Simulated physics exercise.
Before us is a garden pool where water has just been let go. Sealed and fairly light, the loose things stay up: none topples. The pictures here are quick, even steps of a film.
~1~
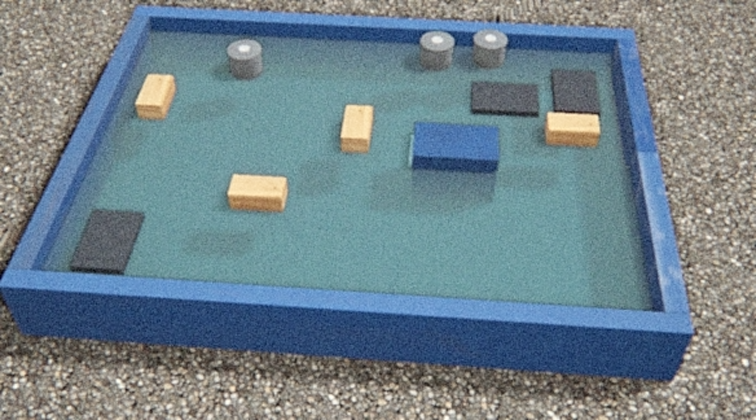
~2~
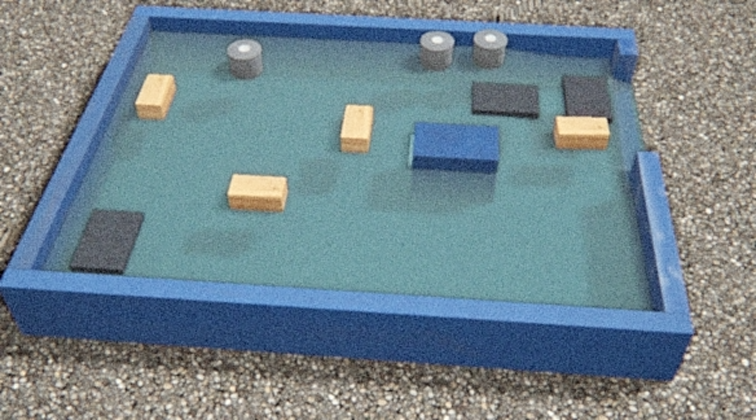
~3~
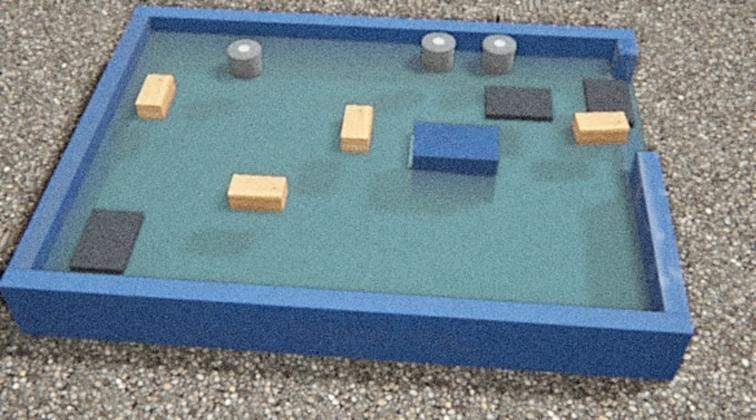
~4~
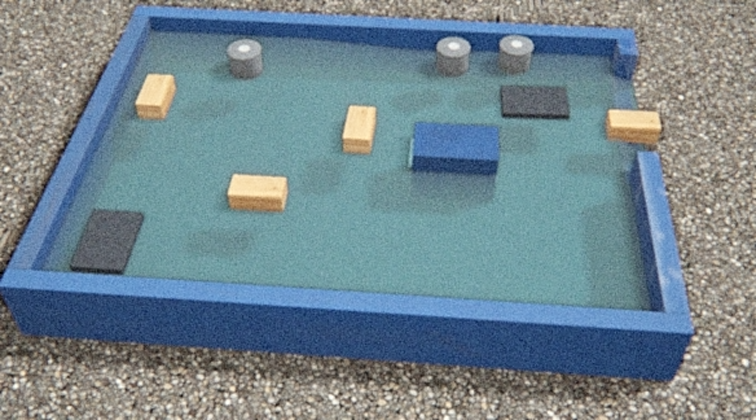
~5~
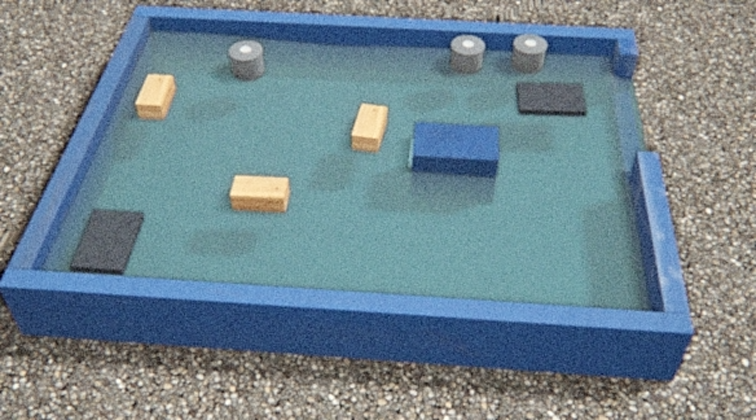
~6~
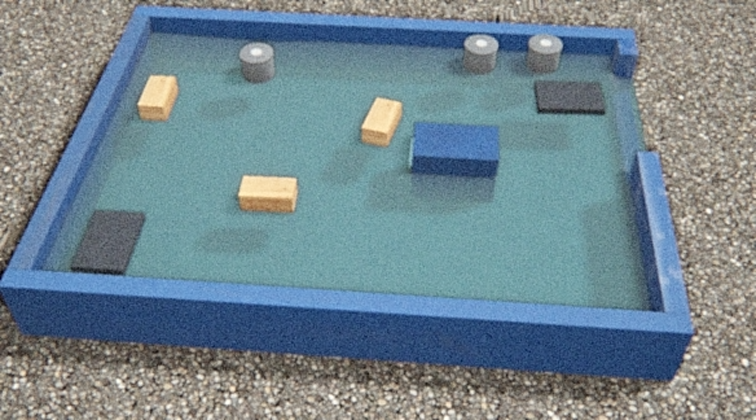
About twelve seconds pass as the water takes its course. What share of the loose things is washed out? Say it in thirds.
The answer is one to two thirds.
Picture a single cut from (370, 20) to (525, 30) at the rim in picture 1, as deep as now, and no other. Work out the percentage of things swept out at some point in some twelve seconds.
70 per cent.
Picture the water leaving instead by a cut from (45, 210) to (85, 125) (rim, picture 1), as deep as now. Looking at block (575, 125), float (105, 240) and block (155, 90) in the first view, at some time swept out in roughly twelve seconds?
Item one doesn't escape, item two gets away, item three gets away.
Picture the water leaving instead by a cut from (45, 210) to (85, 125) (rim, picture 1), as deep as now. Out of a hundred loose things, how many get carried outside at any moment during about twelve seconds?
Roughly 30 in a hundred.
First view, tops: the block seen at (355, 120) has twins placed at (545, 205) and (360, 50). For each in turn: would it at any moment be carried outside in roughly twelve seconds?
First lost, then lost.
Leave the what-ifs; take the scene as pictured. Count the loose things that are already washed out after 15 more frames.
My count is 5.
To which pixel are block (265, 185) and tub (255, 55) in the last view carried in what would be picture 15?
Estimated positions: (301, 186); (286, 53).
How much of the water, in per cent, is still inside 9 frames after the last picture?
My answer is close to 78 percent.
A moment on, 2 of 10 are out; 8 afloat.
Next, 4 of 10 are out; 6 afloat.
Later, 5 of 10 are out; 5 afloat.
In the end, 6 of 10 are out; 4 afloat.
